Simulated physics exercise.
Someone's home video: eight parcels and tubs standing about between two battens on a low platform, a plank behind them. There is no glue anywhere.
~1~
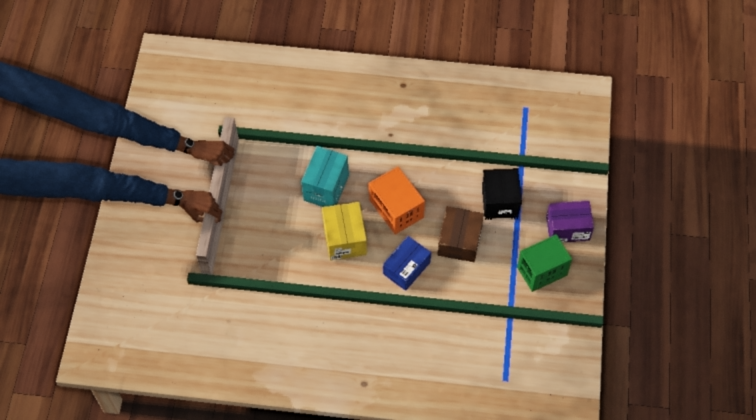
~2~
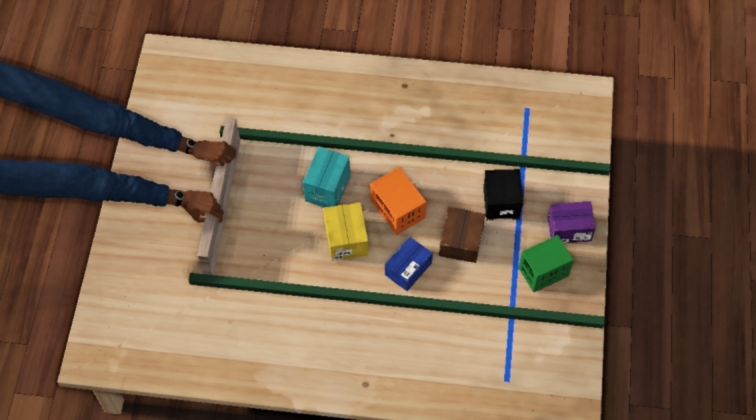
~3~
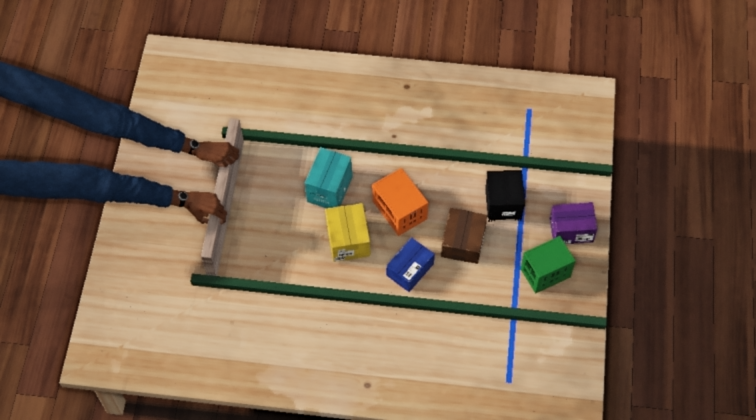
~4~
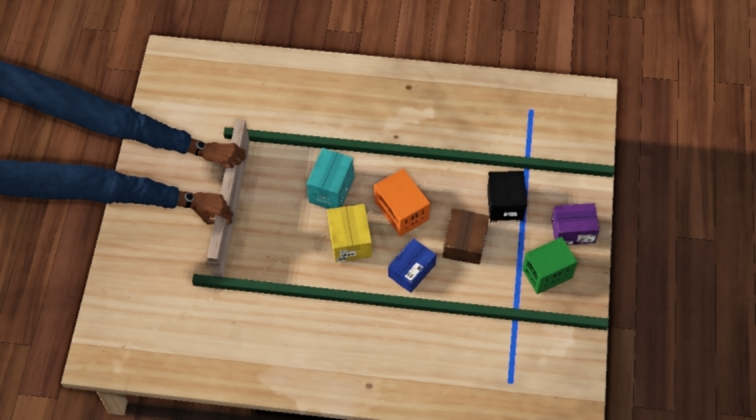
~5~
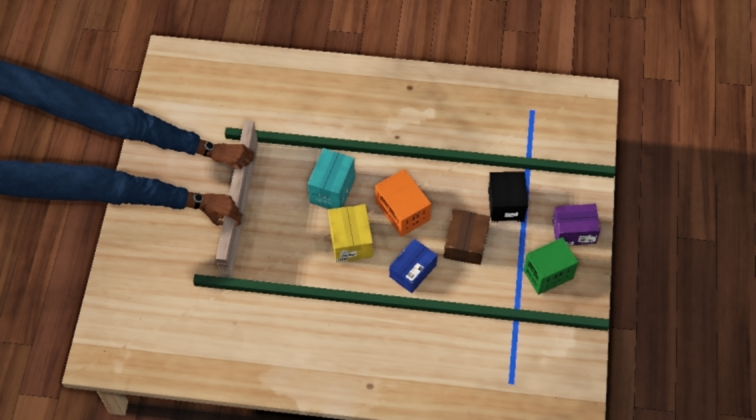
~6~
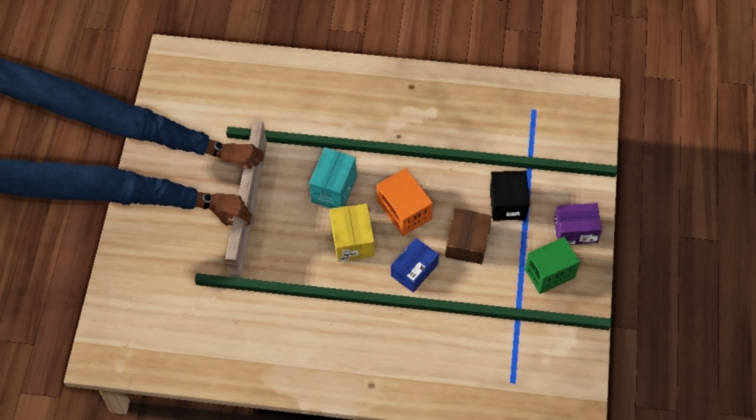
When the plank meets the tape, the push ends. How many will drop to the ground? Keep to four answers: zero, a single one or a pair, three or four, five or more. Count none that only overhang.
It will most likely knock one or two off.
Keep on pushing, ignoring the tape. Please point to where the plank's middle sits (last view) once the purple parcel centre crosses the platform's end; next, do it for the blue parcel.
About (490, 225), and about (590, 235) for the other.
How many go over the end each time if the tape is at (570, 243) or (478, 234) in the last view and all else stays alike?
It would be 5 and 0.
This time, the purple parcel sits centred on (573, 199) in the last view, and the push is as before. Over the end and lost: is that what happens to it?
Result: It falls away.
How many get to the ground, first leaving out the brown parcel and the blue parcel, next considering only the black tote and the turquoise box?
Tally per try: 1 / 2.
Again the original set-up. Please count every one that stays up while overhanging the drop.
It totals 0.
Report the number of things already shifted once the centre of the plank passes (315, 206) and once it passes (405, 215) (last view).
First 1, then 5.
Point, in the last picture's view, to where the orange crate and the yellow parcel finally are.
You'll find the orange crate at roughly (583, 222) and the yellow parcel at roughly (544, 254).
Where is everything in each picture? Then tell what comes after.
The first frame shows purple parcel (570, 222); green crate (544, 263); black tote (501, 194); plank (219, 196); tape (516, 236).
The second frame shows green crate (546, 264); plank (220, 196).
The third frame shows black tote (505, 196); orange crate (400, 202).
The fourth frame shows purple parcel (575, 224); blue parcel (412, 266).
The fifth frame shows green crate (550, 266); turquoise box (332, 181).
The sixth frame shows purple parcel (578, 224); green crate (552, 266); black tote (509, 196); plank (247, 199); tape (524, 238).
A little later, none off yet; purple parcel at rest near (578, 224); green crate at rest near (552, 266); black tote at rest near (509, 196).
Next, none off yet; purple parcel shifted a little near (599, 230); green crate shifted about its own width near (573, 283); black tote shifted about its own width near (563, 199).
When it is over, the number that fall off is one or two; down, black tote and purple parcel.
